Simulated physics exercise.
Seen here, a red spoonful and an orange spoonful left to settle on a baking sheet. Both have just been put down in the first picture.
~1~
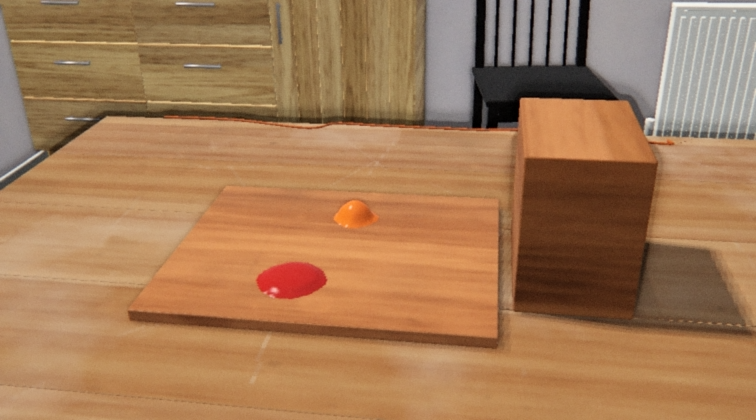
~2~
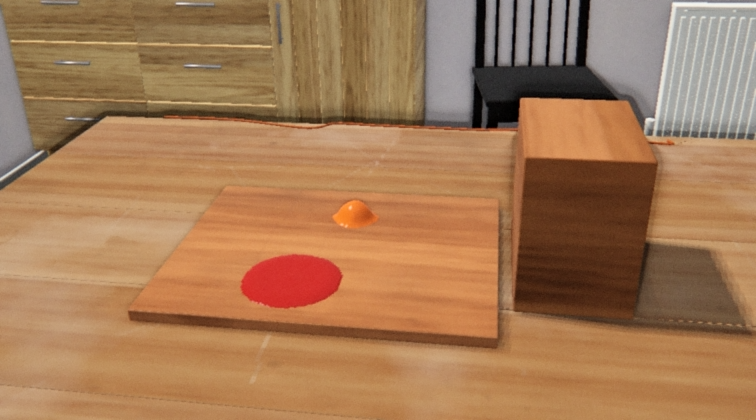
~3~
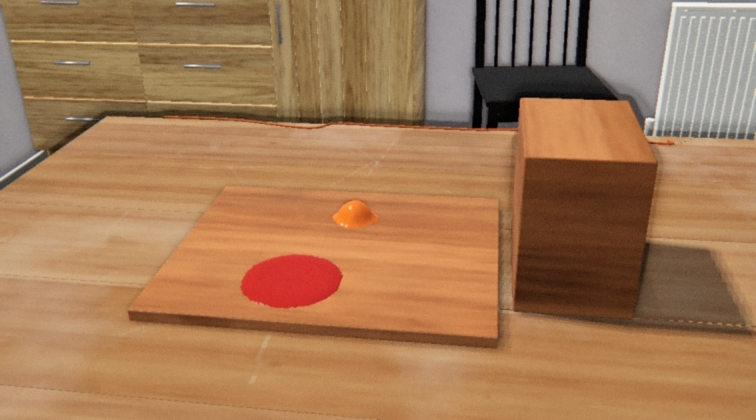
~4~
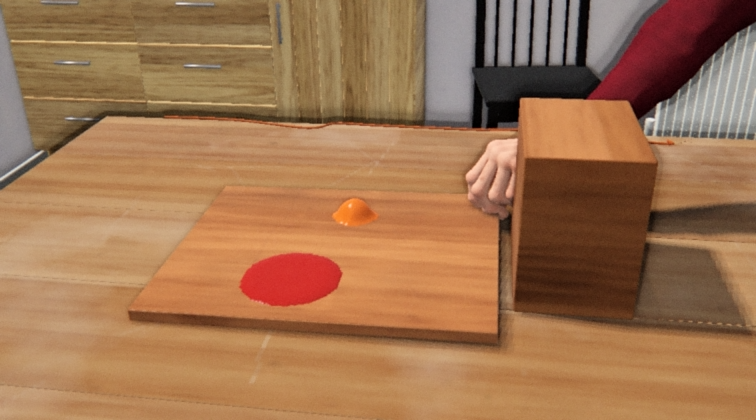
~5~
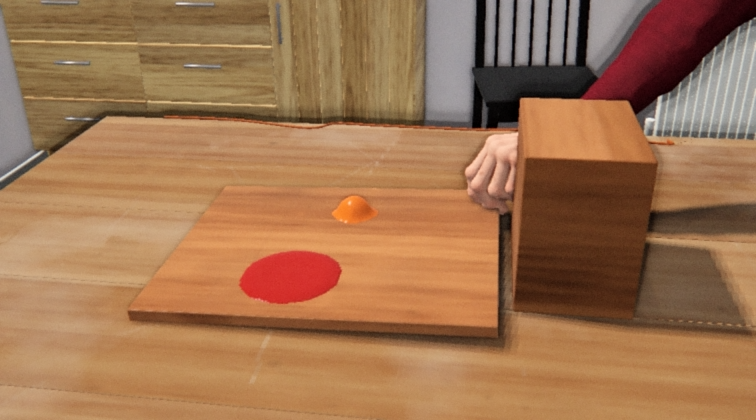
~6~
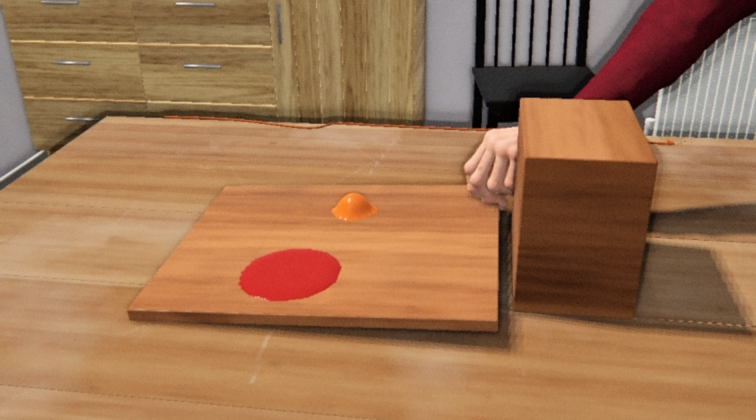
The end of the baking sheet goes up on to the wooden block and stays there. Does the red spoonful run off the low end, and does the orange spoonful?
As for the red spoonful, it runs off the low end; the orange spoonful stays on.
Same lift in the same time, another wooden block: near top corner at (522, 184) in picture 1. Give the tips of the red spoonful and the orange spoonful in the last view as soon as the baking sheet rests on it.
At (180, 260), and at (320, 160).
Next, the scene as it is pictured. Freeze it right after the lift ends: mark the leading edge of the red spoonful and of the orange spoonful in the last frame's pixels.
At (166, 263), and at (309, 152).
Soon after, slope about 30°; the red spoonful has crept down a long way; the orange spoonful has not moved.
Later, the red spoonful is dripping off the low end; the orange spoonful has not moved.
In the end, slope about 30°; the red spoonful is dripping off the low end; the orange spoonful has not moved.
